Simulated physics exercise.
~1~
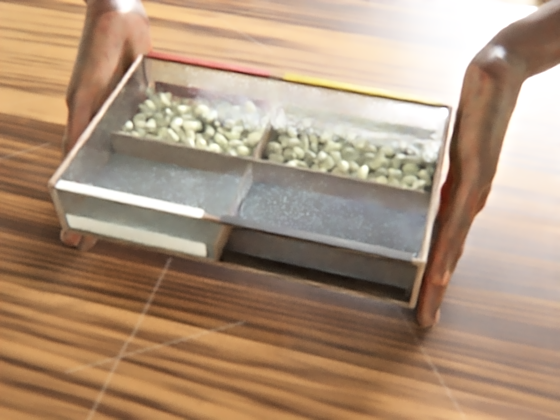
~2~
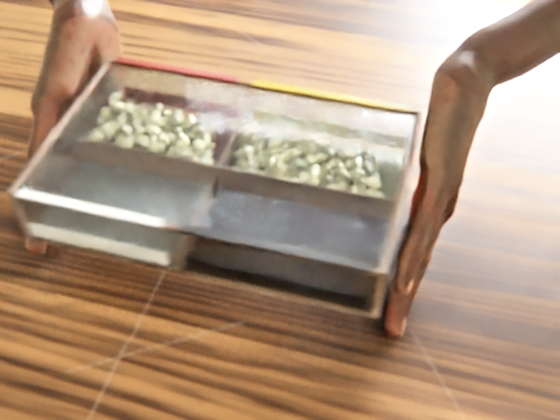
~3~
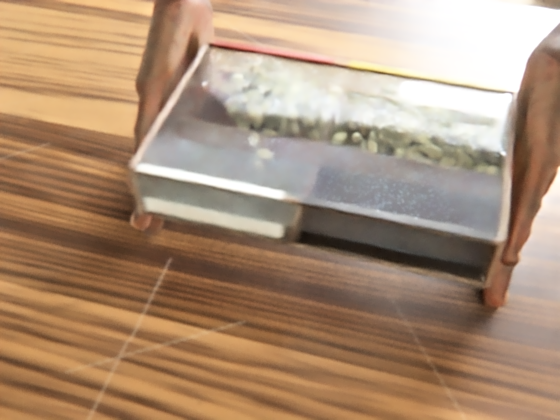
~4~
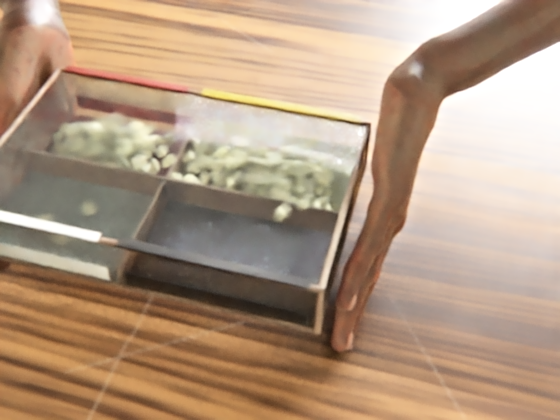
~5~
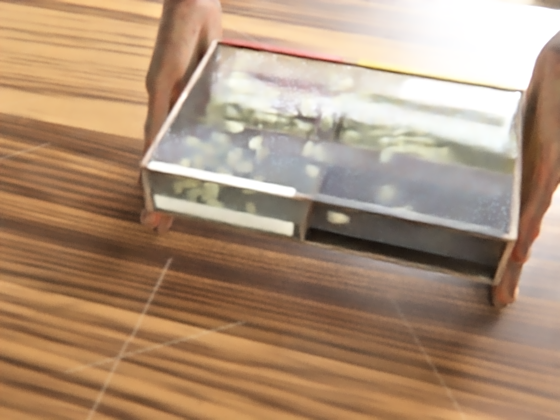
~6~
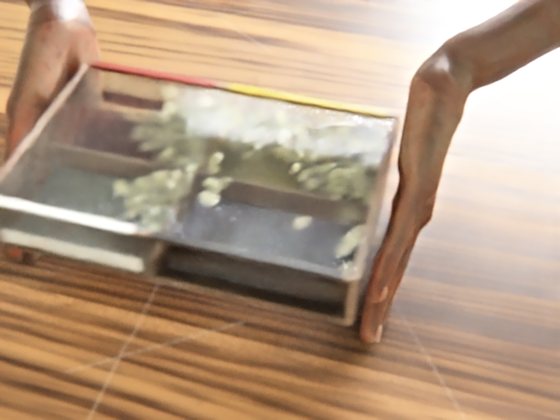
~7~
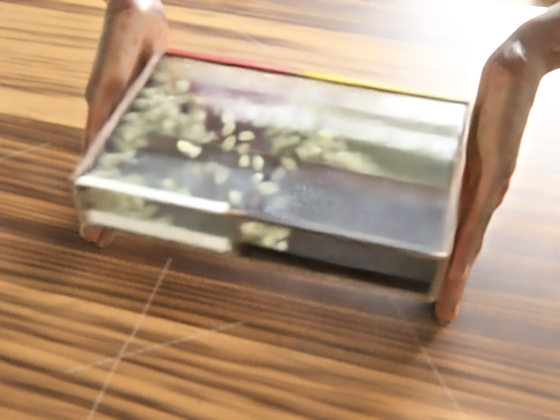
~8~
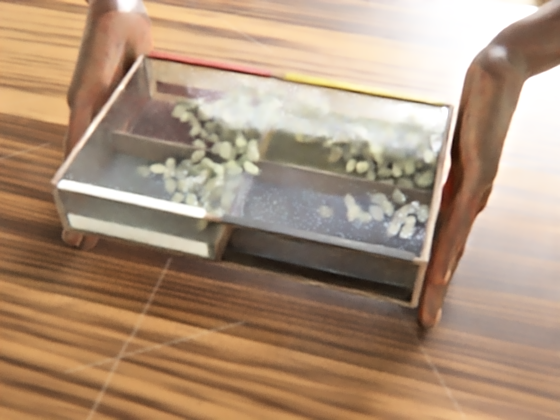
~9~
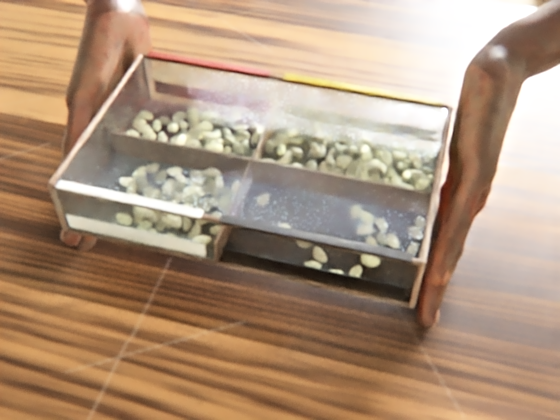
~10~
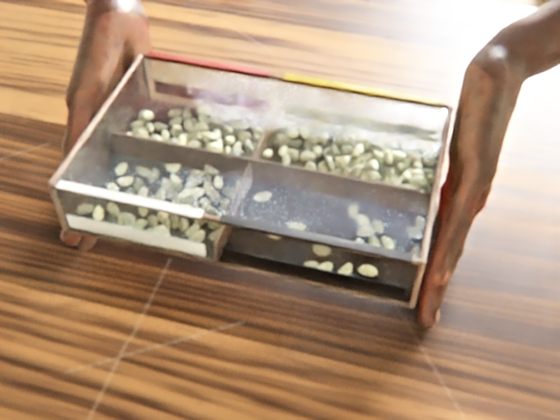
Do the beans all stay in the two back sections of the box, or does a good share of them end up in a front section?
A good share ends up in the front left section, by the white strip. The back sections by the red and yellow strips still hold plenty, while the dark front right one gets only a few.
